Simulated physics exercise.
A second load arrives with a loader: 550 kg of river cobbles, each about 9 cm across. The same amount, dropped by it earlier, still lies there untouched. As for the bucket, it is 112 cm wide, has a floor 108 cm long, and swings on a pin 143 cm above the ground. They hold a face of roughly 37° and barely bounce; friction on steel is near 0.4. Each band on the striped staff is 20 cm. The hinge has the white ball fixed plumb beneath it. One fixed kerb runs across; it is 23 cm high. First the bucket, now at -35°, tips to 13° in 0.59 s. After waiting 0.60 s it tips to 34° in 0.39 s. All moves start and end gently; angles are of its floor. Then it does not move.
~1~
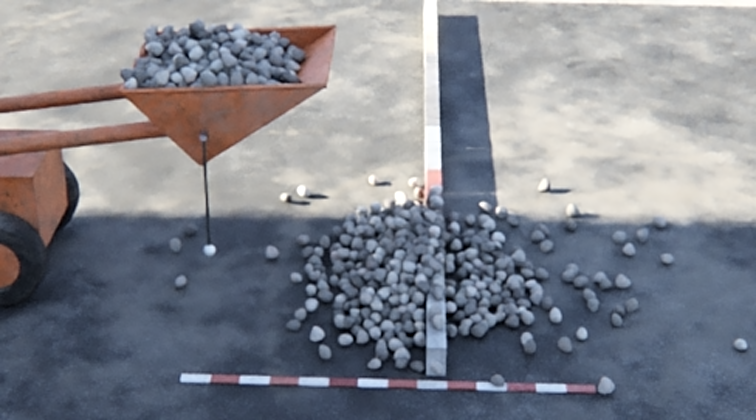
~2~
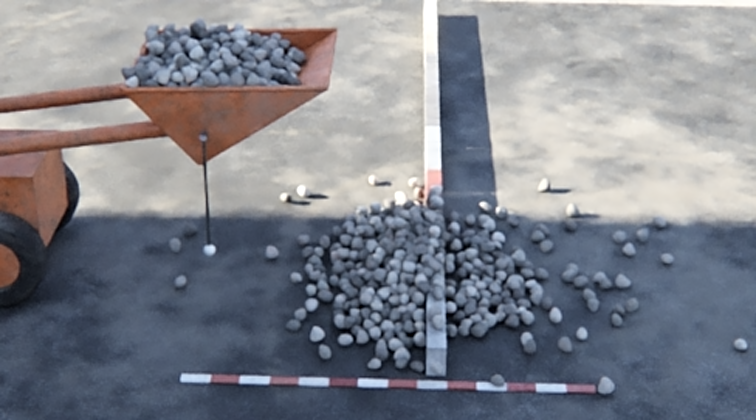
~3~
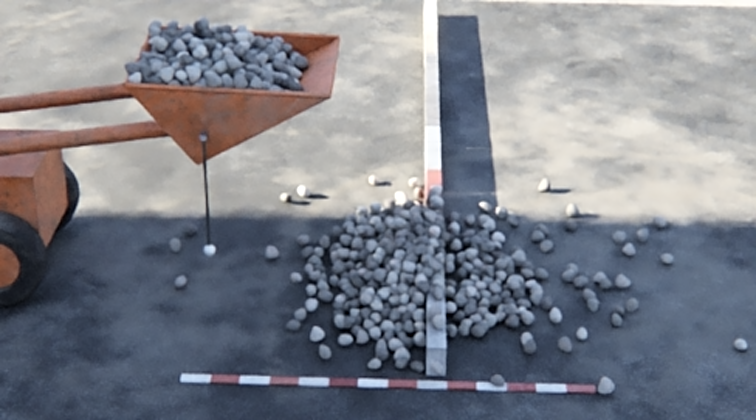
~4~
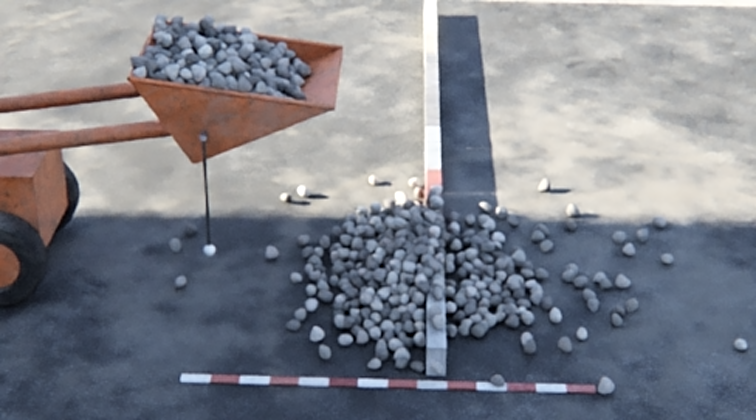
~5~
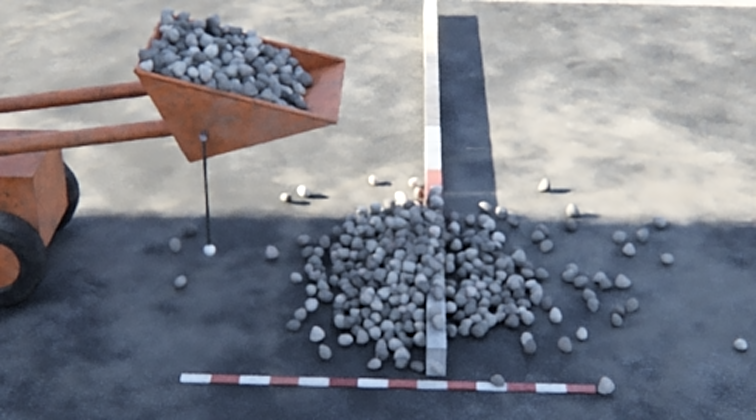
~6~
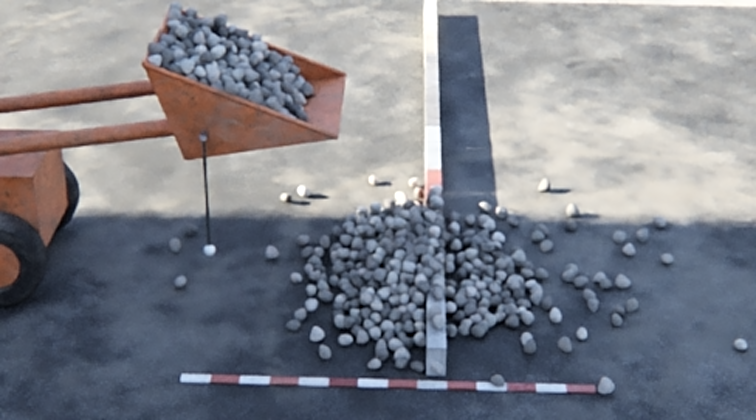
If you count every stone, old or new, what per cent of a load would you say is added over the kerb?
I would say about 3 per cent.
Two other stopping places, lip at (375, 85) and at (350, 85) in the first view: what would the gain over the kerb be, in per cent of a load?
Close to 35 per cent, followed by close to 10 per cent.
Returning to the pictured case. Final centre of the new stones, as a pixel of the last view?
Around (353, 256) in the last picture.
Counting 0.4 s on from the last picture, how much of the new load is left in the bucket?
Reading: Near 100 % of the load.
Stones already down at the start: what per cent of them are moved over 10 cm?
Some 10 percent, give or take.
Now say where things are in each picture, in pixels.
The bucket is at -35°, its lip at (326, 86); the top of the load is at (203, 35). The earlier load is highest near (423, 229), 36 cm above ground level, 75 % on this side of the kerb, 26 % over the kerb, in the first frame.
The bucket is at -34°, its lip at (328, 88); the top of the load is at (186, 37), in the second frame.
Lip at (331, 96), floor tilted -30°, highest stones at (178, 35), in the third frame.
The bucket is at -24°, its lip at (334, 108); the top of the load is at (177, 32), in the fourth frame.
The bucket is at -18°, its lip at (337, 122); the top of the load is at (178, 28), in the fifth frame.
Lip at (338, 137), floor tilted -10°, highest stones at (184, 23), in the sixth frame.
Then, 0.1 s after the last picture the floor is at 5°; in per cent of one load, 100 in the bucket, 75 on this side of the kerb, 26 over the kerb; the foremost stones are at (650, 265).
Then, 0.4 s after the last picture the floor is at 13°; in per cent of one load, 99 in the bucket, 75 on this side of the kerb, 26 over the kerb; the foremost stones are at (650, 265).
Then, 1.7 s after the last picture the floor is at 34°; in per cent of one load, 23 in the bucket, 149 on this side of the kerb, 29 over the kerb; the foremost stones are at (650, 265).
Then, 4.5 s after the last picture the floor is at 34°; in per cent of one load, 0 in the bucket, 171 on this side of the kerb, 29 over the kerb; the foremost stones are at (650, 265). Net gain over the kerb, 3.
